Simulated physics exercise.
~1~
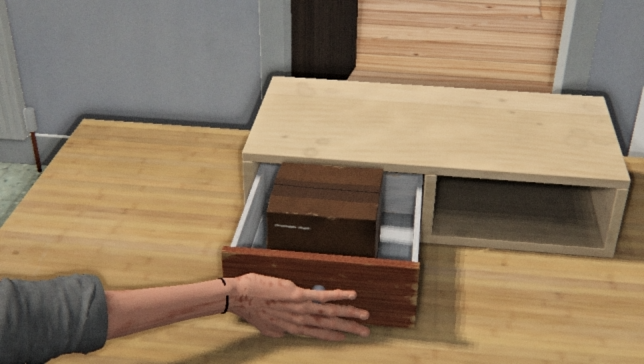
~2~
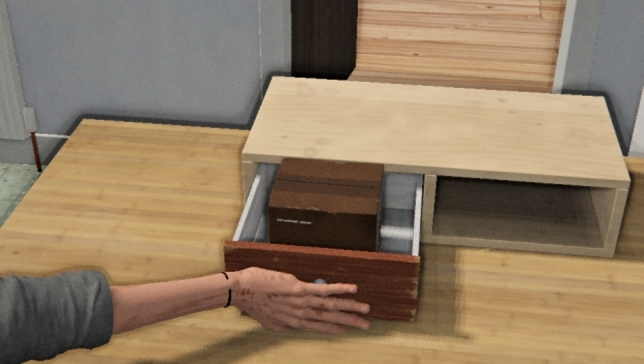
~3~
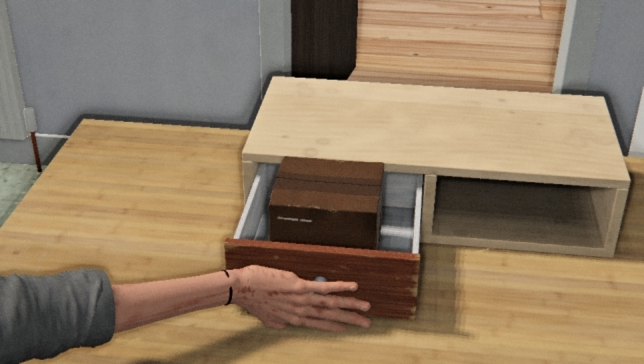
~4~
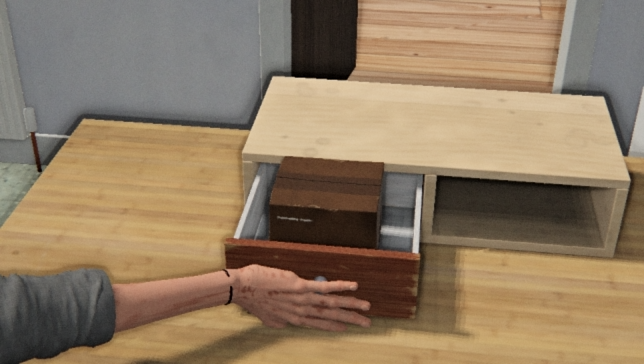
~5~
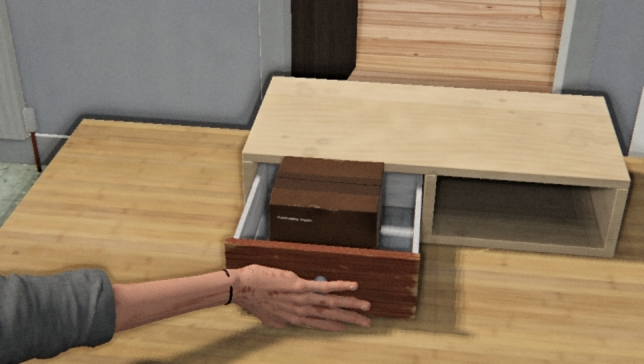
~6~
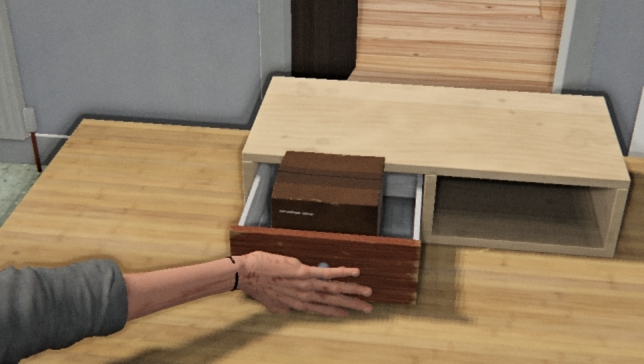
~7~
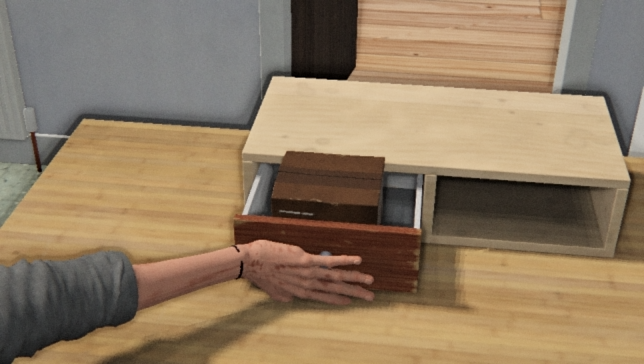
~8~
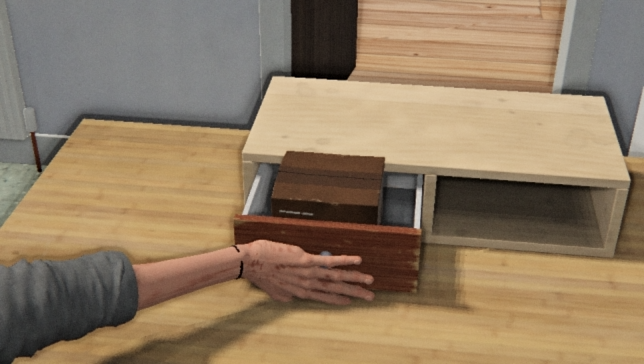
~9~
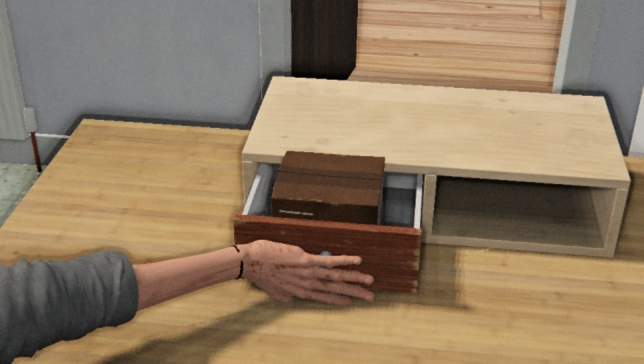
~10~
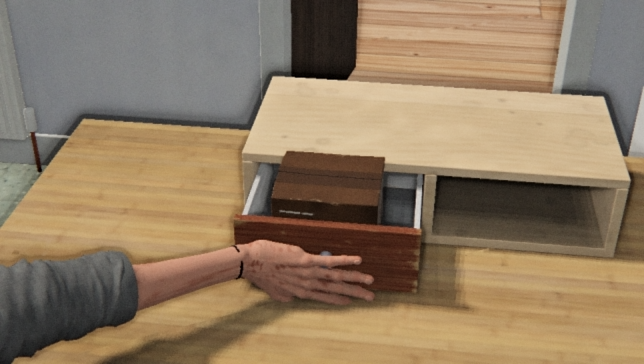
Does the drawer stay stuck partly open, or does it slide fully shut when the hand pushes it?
The drawer stays partly open. It moves in a little and then stops with the brown box still showing above its front.
